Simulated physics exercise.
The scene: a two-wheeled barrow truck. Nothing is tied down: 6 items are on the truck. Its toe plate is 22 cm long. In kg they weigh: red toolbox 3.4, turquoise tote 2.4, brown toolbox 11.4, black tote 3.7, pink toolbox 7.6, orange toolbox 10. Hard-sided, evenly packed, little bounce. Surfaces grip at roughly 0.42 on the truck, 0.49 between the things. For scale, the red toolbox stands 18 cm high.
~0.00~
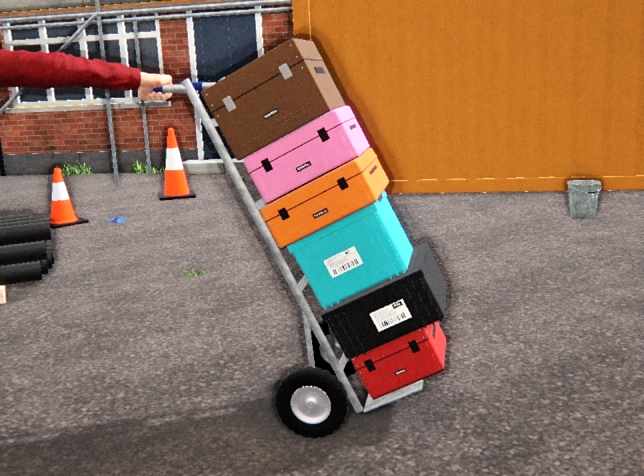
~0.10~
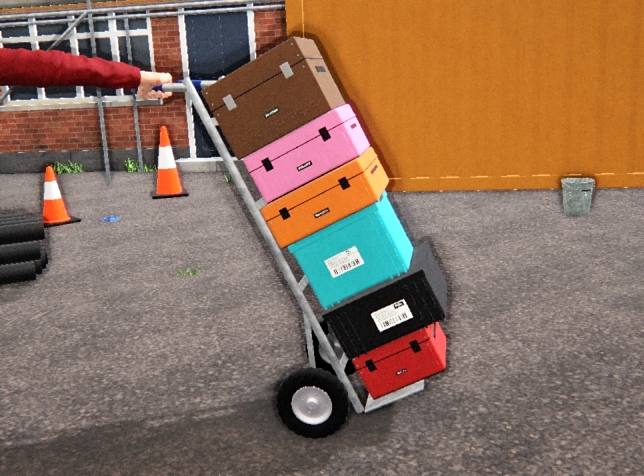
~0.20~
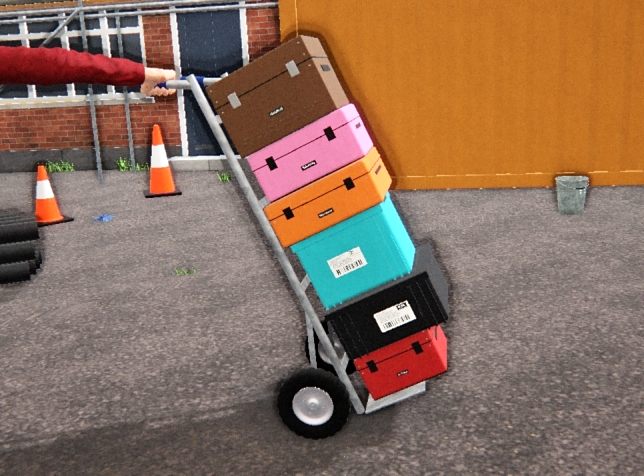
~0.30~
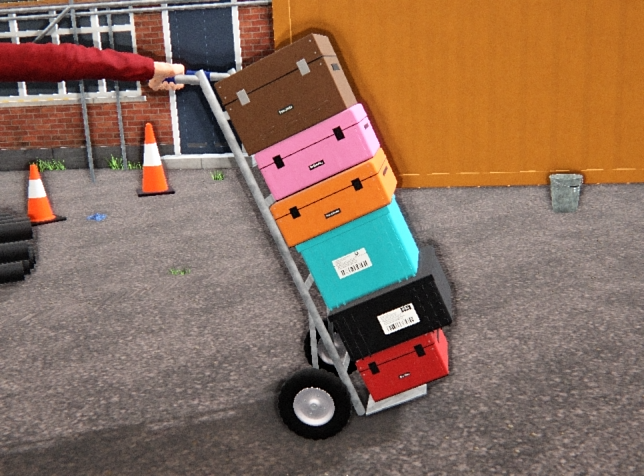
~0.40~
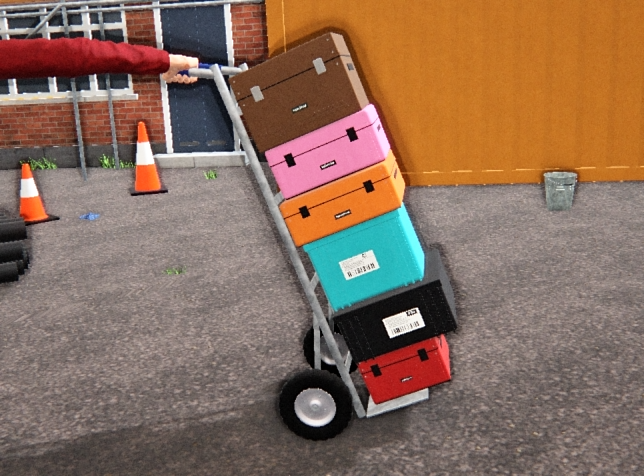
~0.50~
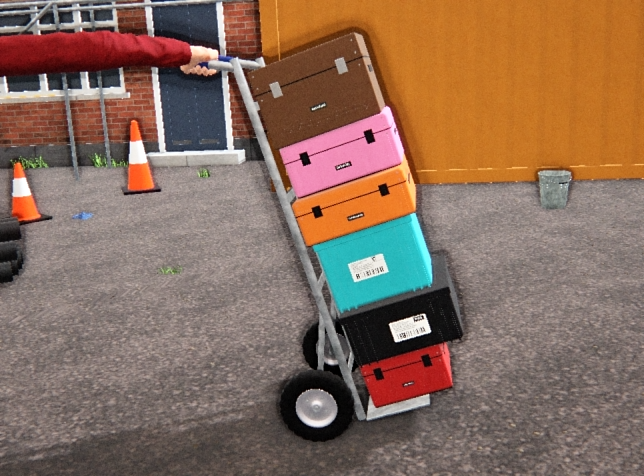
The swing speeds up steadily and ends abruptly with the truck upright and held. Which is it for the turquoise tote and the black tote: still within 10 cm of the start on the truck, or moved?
The turquoise tote ends elsewhere, the black tote ends elsewhere.
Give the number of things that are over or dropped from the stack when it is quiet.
That comes to 6.
By 1.00 s, truck upright; turquoise tote rocked 11° off its seat near (439, 272); black tote rocked 11° off its seat near (435, 333); brown toolbox rocked 11° off its seat.
By 1.30 s, truck upright; brown toolbox, pink toolbox and orange toolbox now dropped from the stack; turquoise tote rocked 35° off its seat near (500, 281); black tote rocked 35° off its seat near (469, 335).
By 1.50 s, truck upright; turquoise tote and black tote now dropped from the stack; red toolbox rocked 63° off its seat.
By 1.80 s, truck upright; red toolbox on its side.
When it is over (2.9 s), dropped from the stack, turquoise tote, brown toolbox, black tote, pink toolbox and orange toolbox; lying over on the truck, red toolbox. In the last view, black tote near (560, 354).
